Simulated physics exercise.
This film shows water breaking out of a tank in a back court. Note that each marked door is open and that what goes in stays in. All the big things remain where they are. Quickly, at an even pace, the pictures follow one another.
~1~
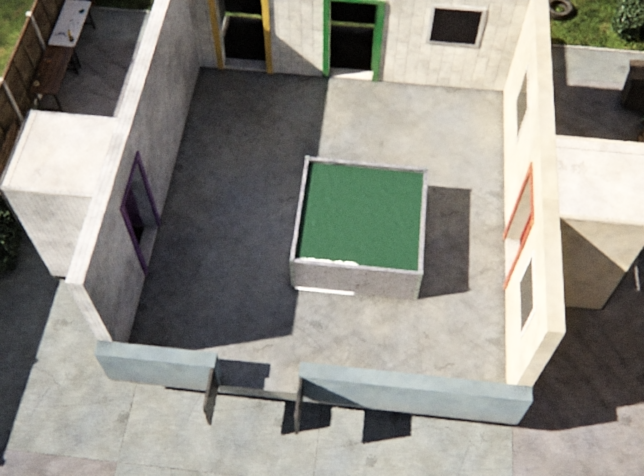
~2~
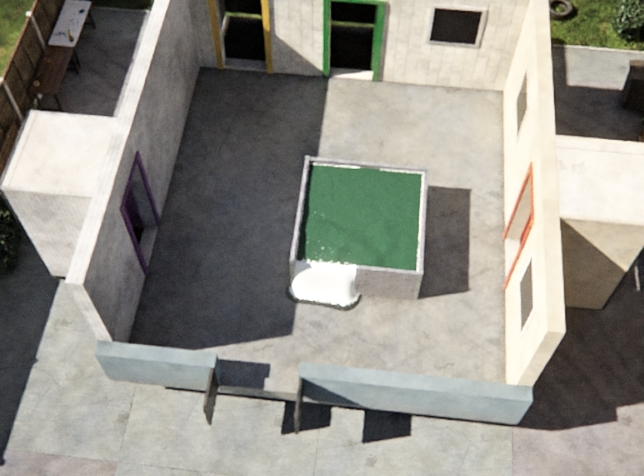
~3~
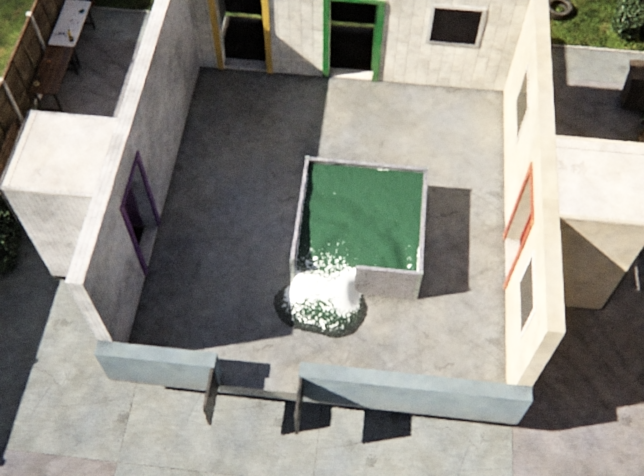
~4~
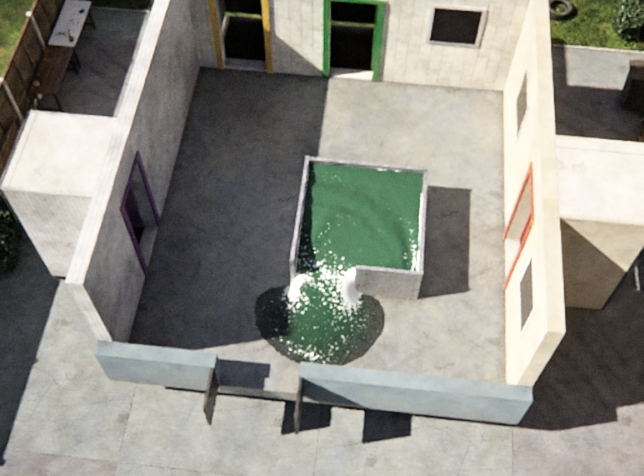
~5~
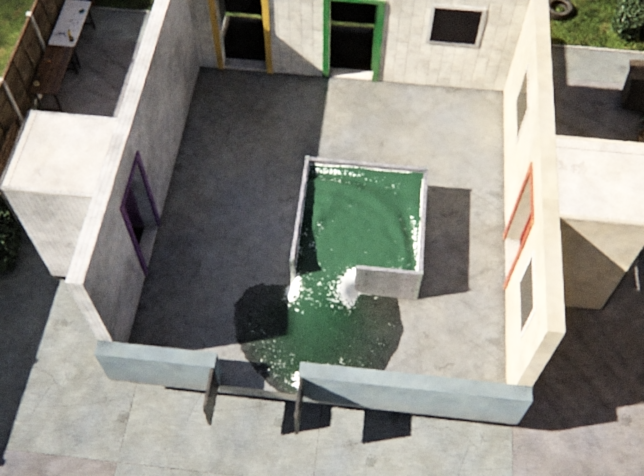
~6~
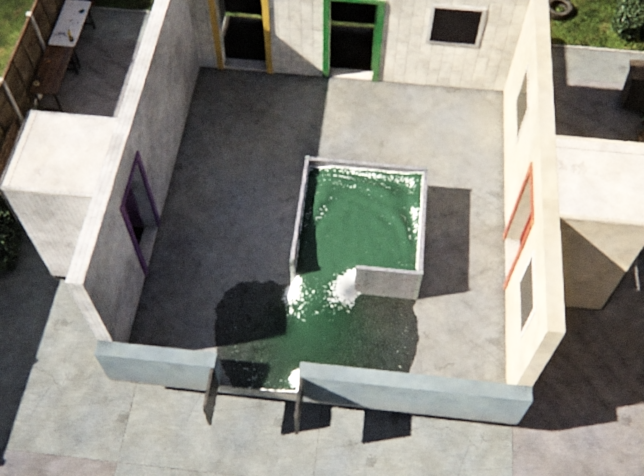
Walled courtyard seen from above, with green water bursting from a square tank's front left corner and spreading across the paving.
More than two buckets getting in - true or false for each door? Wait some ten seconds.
Yellow door: False; green door: False; purple door: False; red door: False.
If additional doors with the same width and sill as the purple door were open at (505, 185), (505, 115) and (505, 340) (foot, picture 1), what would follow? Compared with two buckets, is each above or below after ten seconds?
The three doors, in turn: Is short of it, is short of it, is beyond it.
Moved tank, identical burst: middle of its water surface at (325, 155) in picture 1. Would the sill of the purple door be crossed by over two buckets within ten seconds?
As far as I can tell, purple gets swamped.
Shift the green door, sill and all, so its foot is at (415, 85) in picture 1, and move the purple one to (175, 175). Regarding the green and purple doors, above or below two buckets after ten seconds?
The green door gets past the limit, and the purple door comes up short too.
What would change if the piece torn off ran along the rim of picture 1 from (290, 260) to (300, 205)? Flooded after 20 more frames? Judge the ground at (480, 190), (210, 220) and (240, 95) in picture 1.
The first spot is spared, the second soaked and the third soaked.
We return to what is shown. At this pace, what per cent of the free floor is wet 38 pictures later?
Some 80 per cent.
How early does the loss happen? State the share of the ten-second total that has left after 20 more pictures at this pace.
Around 60 % of the total, roughly.
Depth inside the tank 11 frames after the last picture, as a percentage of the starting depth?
About 54 per cent.
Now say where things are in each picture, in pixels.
Still water in the tank at (361, 216), in the first frame.
Water pours out at (325, 280) and has run to (292, 295), in the second frame.
The front is at (348, 329), out from the gap at (325, 280), in the third frame.
The front is at (330, 365), out from the gap at (325, 281), in the fourth frame.
The front is at a hidden place, out from the gap at (325, 281), in the fifth frame.
The front is at a hidden place, out from the gap at (325, 281), in the sixth frame.
A moment on, water covers 20 % of the floor; the yellow door not reached, the green door not reached, the purple door not reached, the red door not reached.
Next, water covers 25 % of the floor; the yellow door not reached, the green door not reached, the purple door not reached, the red door not reached.
Then, water covers 45 % of the floor; the yellow door not reached, the green door not reached, the purple door wet at the sill, nothing in, the red door wet at the sill, nothing in.
Later, water covers 80 % of the floor; the yellow door wet at the sill, nothing in, the green door wet at the sill, nothing in, the purple door wet at the sill, nothing in, the red door wet at the sill, nothing in.
In the end, water covers 95 % of the floor; the yellow door under two buckets in, the green door under two buckets in, the purple door wet at the sill, nothing in, the red door wet at the sill, nothing in.
